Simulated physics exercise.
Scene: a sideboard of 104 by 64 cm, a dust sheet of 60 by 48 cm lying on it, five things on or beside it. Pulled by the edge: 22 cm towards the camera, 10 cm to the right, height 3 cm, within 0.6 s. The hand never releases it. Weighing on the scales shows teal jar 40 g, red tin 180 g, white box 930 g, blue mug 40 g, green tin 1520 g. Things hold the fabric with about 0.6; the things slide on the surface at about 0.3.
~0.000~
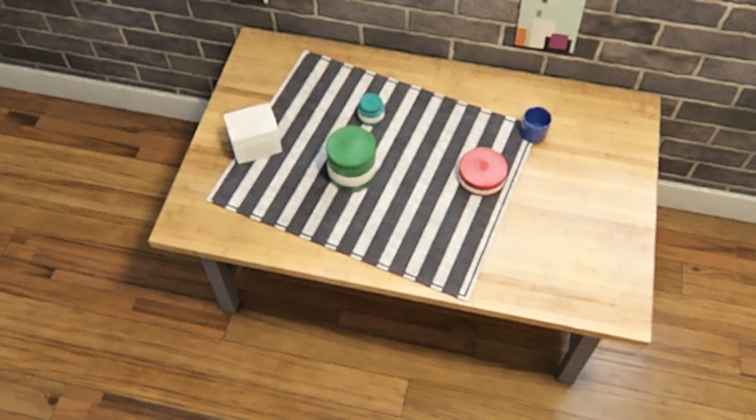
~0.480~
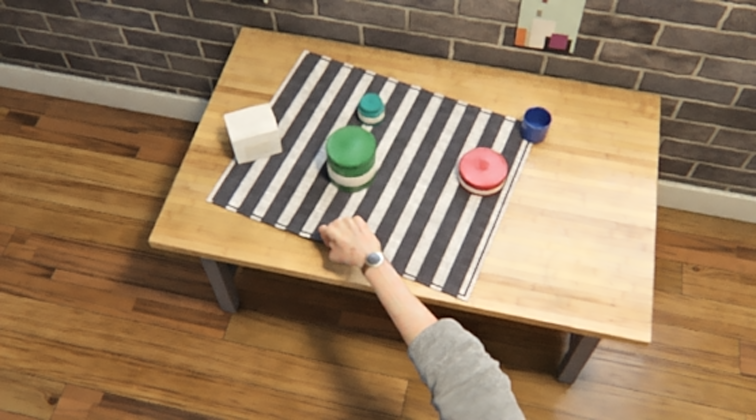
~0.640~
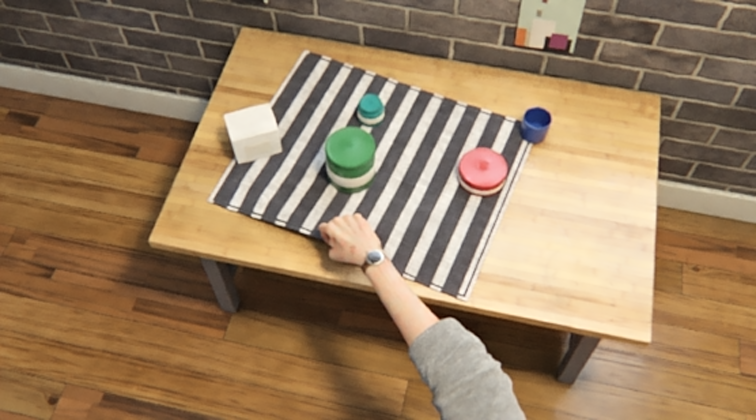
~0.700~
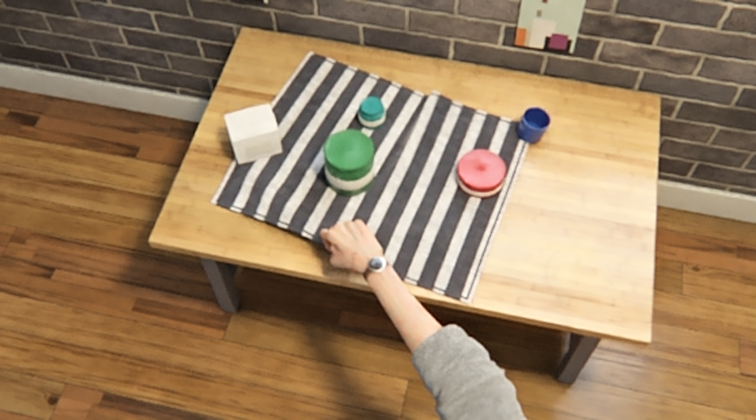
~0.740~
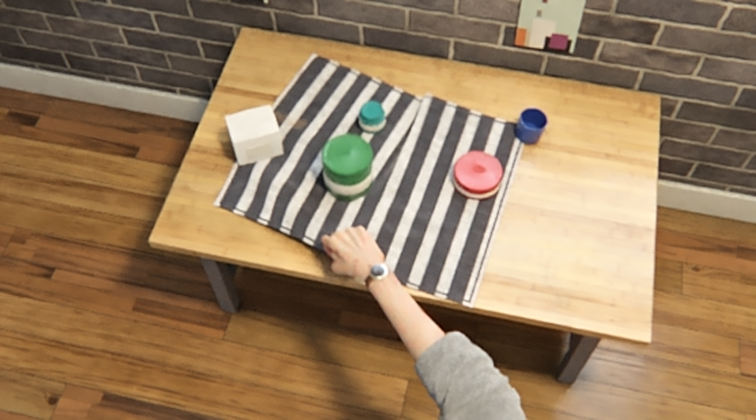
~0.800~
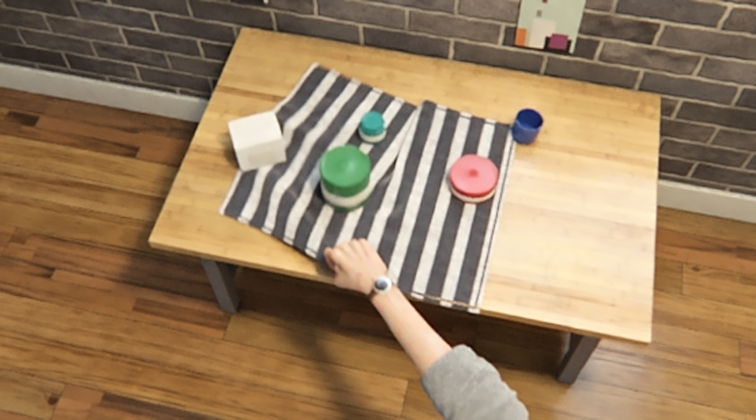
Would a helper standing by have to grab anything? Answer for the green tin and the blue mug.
My prediction: Green tin: Leaves; blue mug: Stays.
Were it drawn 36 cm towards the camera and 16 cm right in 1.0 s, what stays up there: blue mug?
Outcome: Blue mug is still there.
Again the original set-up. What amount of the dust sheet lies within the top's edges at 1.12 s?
Share within the edges: Approx. 70 %.
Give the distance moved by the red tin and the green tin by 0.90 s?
Shift - red tin 6 cm, green tin 10 cm.
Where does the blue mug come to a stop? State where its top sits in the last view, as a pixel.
It stops around pixel (499, 134).
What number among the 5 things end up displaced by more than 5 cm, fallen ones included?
My count is 5.
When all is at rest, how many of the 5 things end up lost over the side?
All told, 4.
By 0.9 s, 90 % of the dust sheet is still over the top; green tin 11 cm off its start, blue mug 4 cm off its start, teal jar 11 cm off its start.
By 1.0 s, 80 % of the dust sheet is still over the top; green tin 18 cm off its start, blue mug 7 cm off its start, white box 21 cm off its start.
By 1.1 s, 70 % of the dust sheet is still over the top; green tin 24 cm off its start at (349, 244), blue mug 10 cm off its start at (499, 133), white box on its side, 32 cm off its start at (277, 250).
By 1.2 s, 65 % of the dust sheet is still over the top; green tin 27 cm off its start, blue mug 10 cm off its start, white box 40 cm off its start.
By 2.8 s, 0 % of the dust sheet is still over the top; green tin over the edge, blue mug 10 cm off its start at (499, 134), teal jar over the edge, white box over the edge.
